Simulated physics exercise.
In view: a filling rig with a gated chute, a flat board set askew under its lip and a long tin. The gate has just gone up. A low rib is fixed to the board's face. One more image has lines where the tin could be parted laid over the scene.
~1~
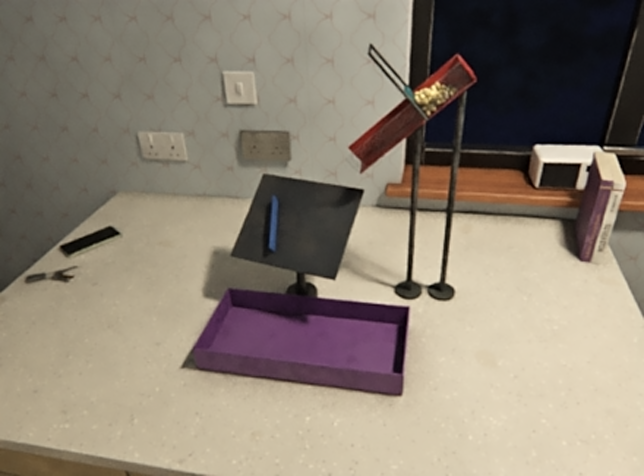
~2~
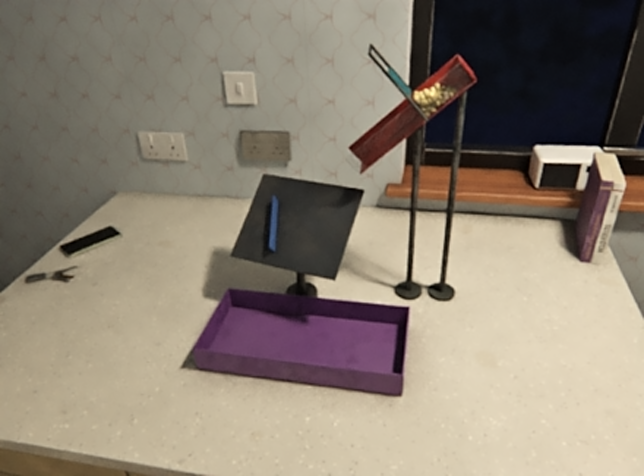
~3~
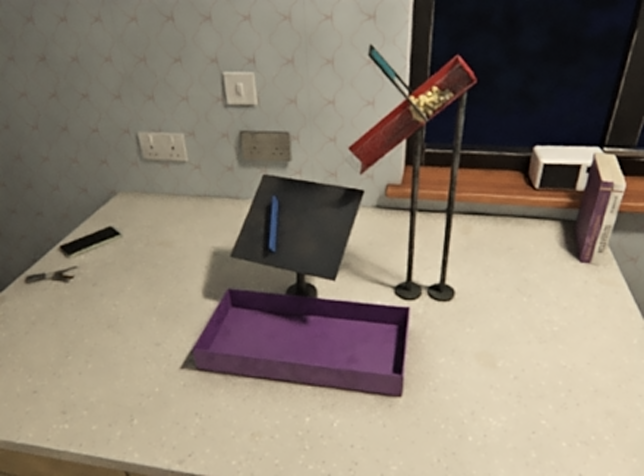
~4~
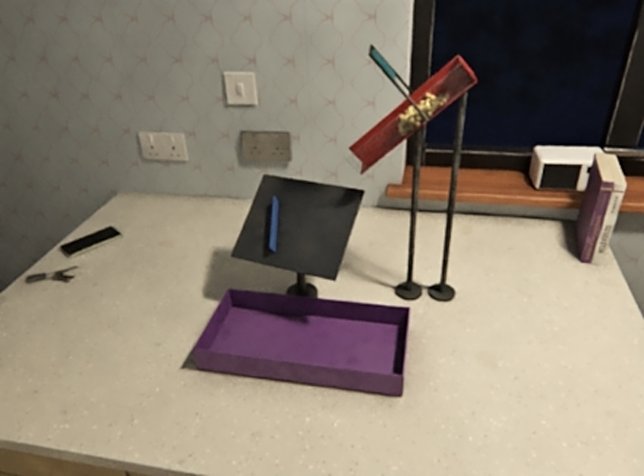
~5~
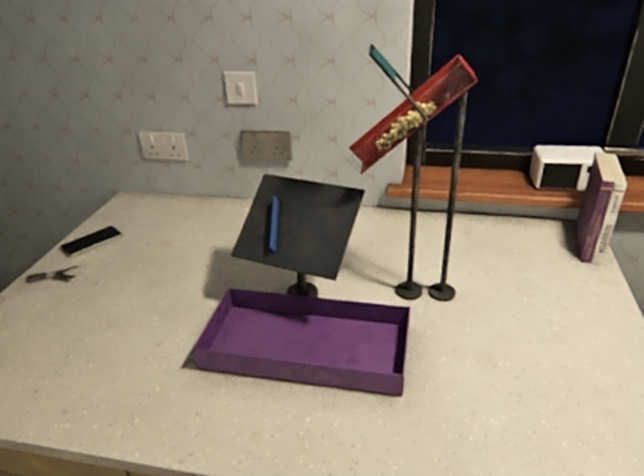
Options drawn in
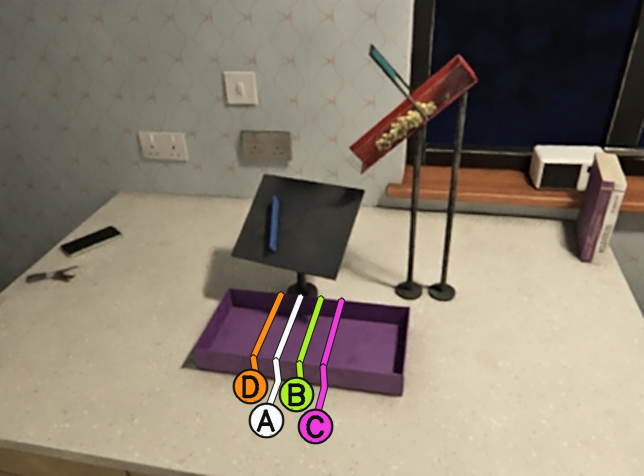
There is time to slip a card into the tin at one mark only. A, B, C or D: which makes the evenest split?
D.
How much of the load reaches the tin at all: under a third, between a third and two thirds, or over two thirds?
It is over two thirds.
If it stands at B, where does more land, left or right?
Left.
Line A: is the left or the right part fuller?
Left.
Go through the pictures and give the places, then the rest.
Load behind the gate (433, 98), soya beans; lip of the chute (361, 168), sloping fairly steeply, in the first frame.
Middle of the board (296, 223), tilted fairly steeply; middle of its low edge (280, 268); of its high edge (312, 181), in the second frame.
Front corners of the tin (193, 349) and (403, 376), empty; front of the load (415, 116), in the third frame.
Middle of the load (417, 114); its front (401, 130), roughly a third of the way to the lip; rib from (274, 196) to (270, 248), in the fourth frame.
Middle of the load (404, 127); its front (380, 149), roughly two thirds of the way to the lip, in the fifth frame.
On the marked copy, line A crosses the front rim at (276, 359); line B crosses the front rim at (299, 362); line C crosses the front rim at (323, 365); line D crosses the front rim at (253, 356).
With A, of what is caught, almost all on the left of the divider, about a tenth on the right.
With B, of what is caught, every piece on the left of the divider, not one piece on the right.
With C, of what is caught, every piece on the left of the divider, not one piece on the right.
With D, of what is caught, roughly half on the left of the divider, roughly half on the right.
